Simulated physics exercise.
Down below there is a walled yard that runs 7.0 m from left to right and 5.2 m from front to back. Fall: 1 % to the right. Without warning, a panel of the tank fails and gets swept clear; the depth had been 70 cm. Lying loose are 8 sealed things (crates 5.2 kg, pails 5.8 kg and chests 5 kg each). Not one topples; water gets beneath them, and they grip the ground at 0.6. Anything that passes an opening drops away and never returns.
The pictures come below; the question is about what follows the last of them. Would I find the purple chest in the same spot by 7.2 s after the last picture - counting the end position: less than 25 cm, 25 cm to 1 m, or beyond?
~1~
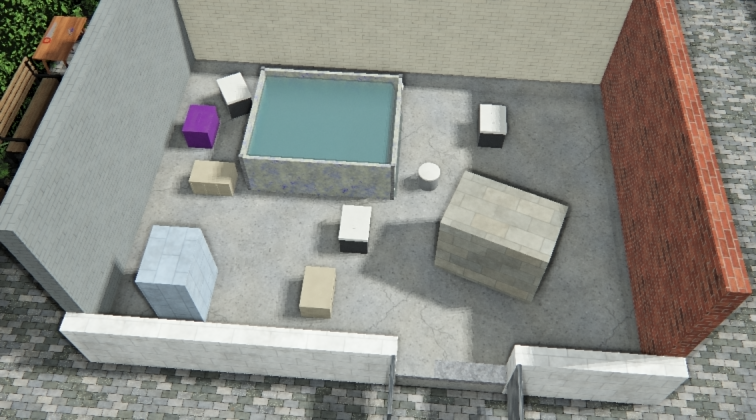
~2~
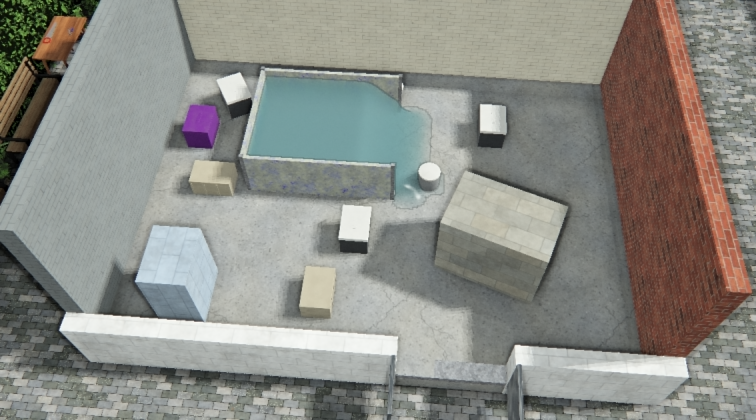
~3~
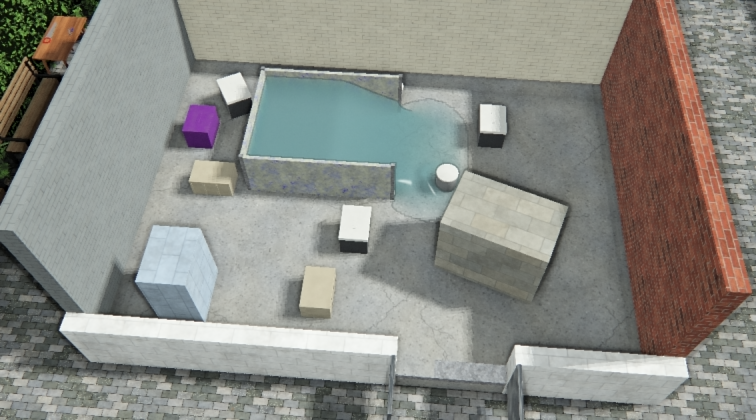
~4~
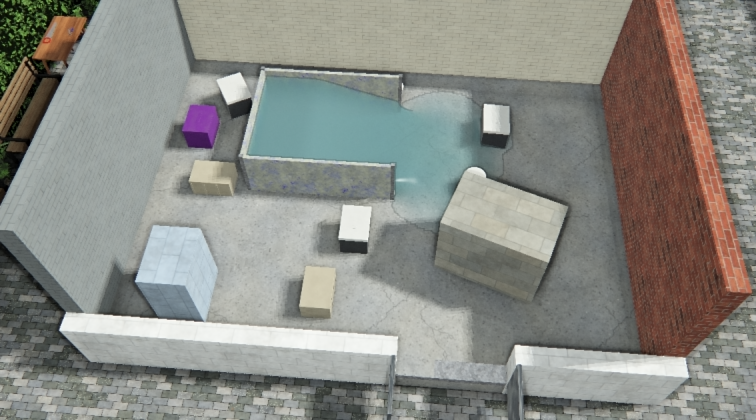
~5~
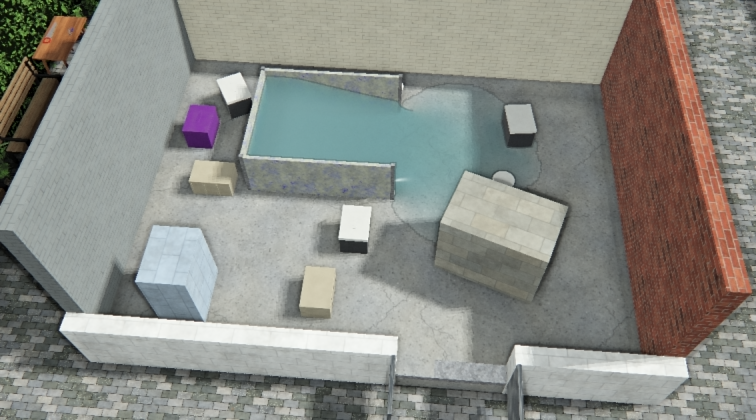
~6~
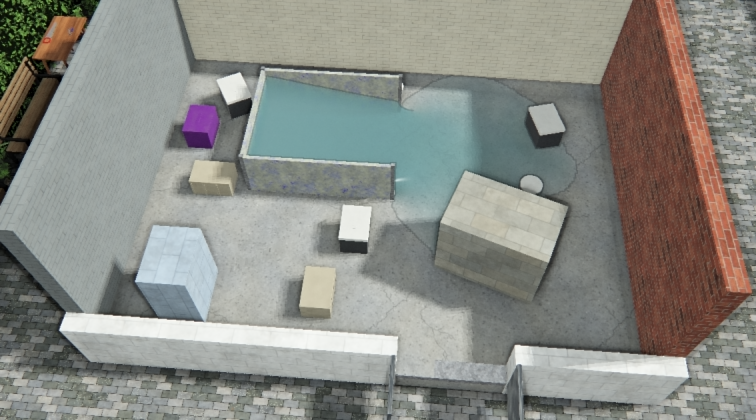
The purple chest remains almost where it was.
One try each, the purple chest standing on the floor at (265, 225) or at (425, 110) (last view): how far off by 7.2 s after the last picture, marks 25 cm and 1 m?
Outcomes in order: It is taken a long way; it is taken a long way.
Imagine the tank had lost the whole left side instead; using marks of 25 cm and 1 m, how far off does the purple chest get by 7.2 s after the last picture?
So the purple chest winds up far off.
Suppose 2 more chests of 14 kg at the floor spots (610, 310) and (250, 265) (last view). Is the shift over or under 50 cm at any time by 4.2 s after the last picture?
In sequence: Beyond it, then within it.
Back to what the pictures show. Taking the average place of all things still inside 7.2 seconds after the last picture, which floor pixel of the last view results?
It sits at about (258, 156).
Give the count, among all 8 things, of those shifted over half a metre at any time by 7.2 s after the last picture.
I make it 5.
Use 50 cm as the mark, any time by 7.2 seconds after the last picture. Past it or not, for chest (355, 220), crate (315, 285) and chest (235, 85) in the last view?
First one went too far, second one went too far, third one stayed inside.
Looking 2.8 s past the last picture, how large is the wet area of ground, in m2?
I'd estimate close to 23 m2.
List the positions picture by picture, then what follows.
In the first frame, the purple chest at (199, 118), on the bottom; water covers 3.5 m2; 0 of 8 have shifted.
In the second frame, the purple chest at (199, 118), on the bottom; 4.5 m2 under water; 0 of 8 have shifted.
In the third frame, the purple chest at (199, 118) rests on the ground; water covers 5.7 m2; 1 of 8 have shifted.
In the fourth frame, the purple chest at (199, 118) rests on the ground; 7.1 m2 under water; 2 of 8 have shifted.
In the fifth frame, the purple chest at (199, 118), on the bottom; 8.7 m2 under water; 2 of 8 have shifted.
In the sixth frame, the purple chest at (199, 118) rests on the ground; 10.5 m2 under water; 2 of 8 have shifted.
Then, 0.9 s after the last picture the purple chest is near (199, 118), 0.0 m from its start, aground; 0 of 8 are out; 2 afloat.
Then, 2.8 s after the last picture the purple chest is near (199, 118), 0.0 m from its start, aground; 0 of 8 are out; 1 afloat.
Then, 4.8 s after the last picture the purple chest is near (199, 118), 0.0 m from its start, aground; 0 of 8 are out; 2 afloat.
Then, 7.2 s after the last picture the purple chest is near (201, 119), 0.1 m from its start, afloat; 0 of 8 are out; 4 afloat.
